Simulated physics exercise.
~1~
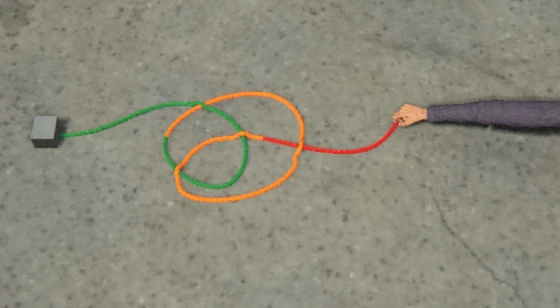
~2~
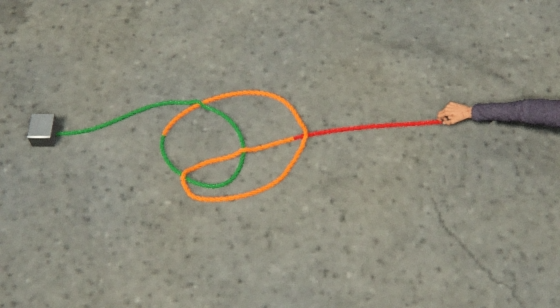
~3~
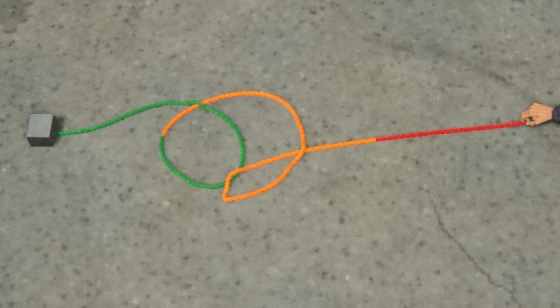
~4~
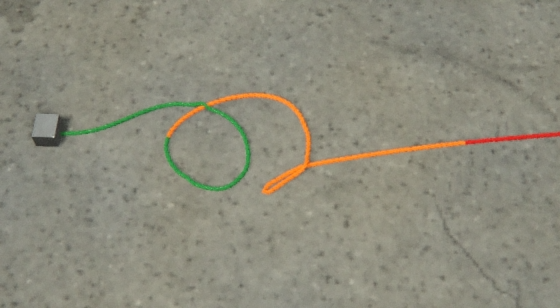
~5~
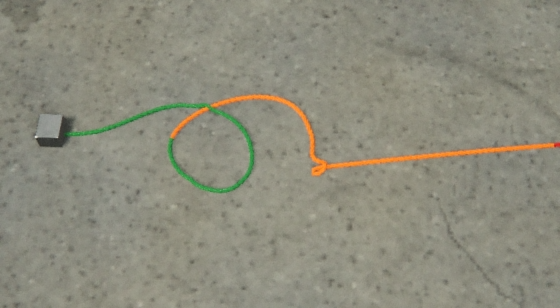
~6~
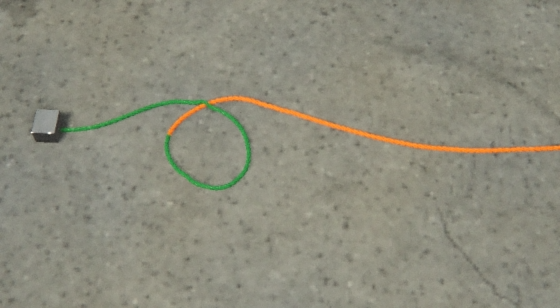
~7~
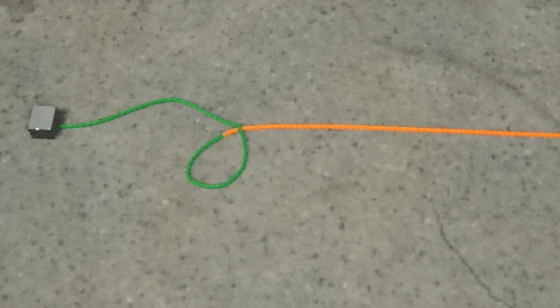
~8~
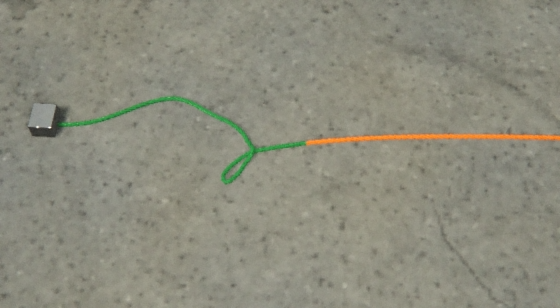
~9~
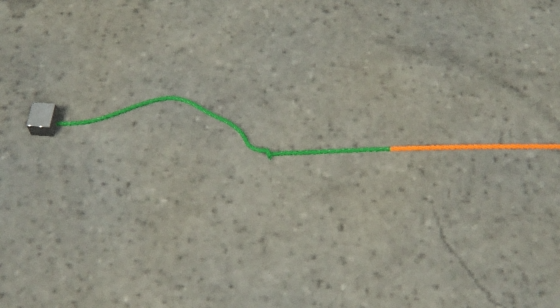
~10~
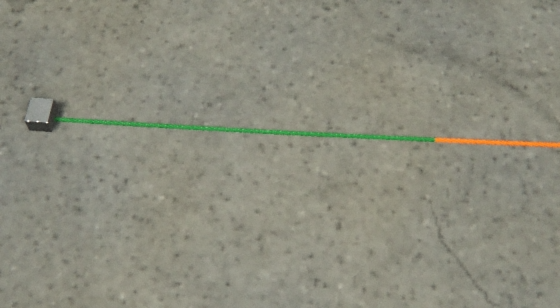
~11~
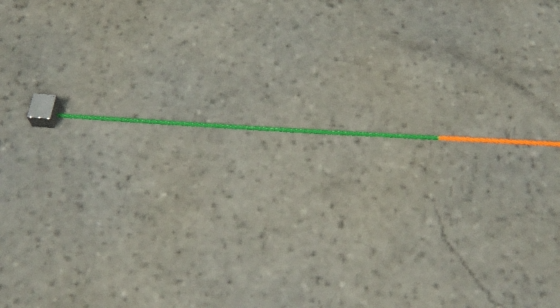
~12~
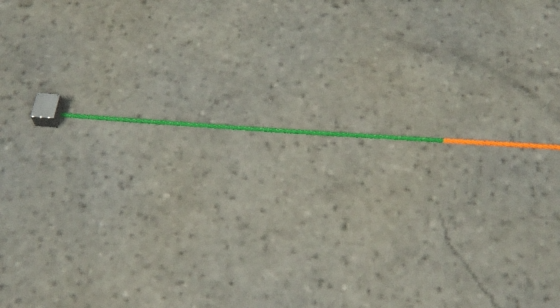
A looped, multicoloured rope is pulled right by a hand until it runs straight, unknotted.
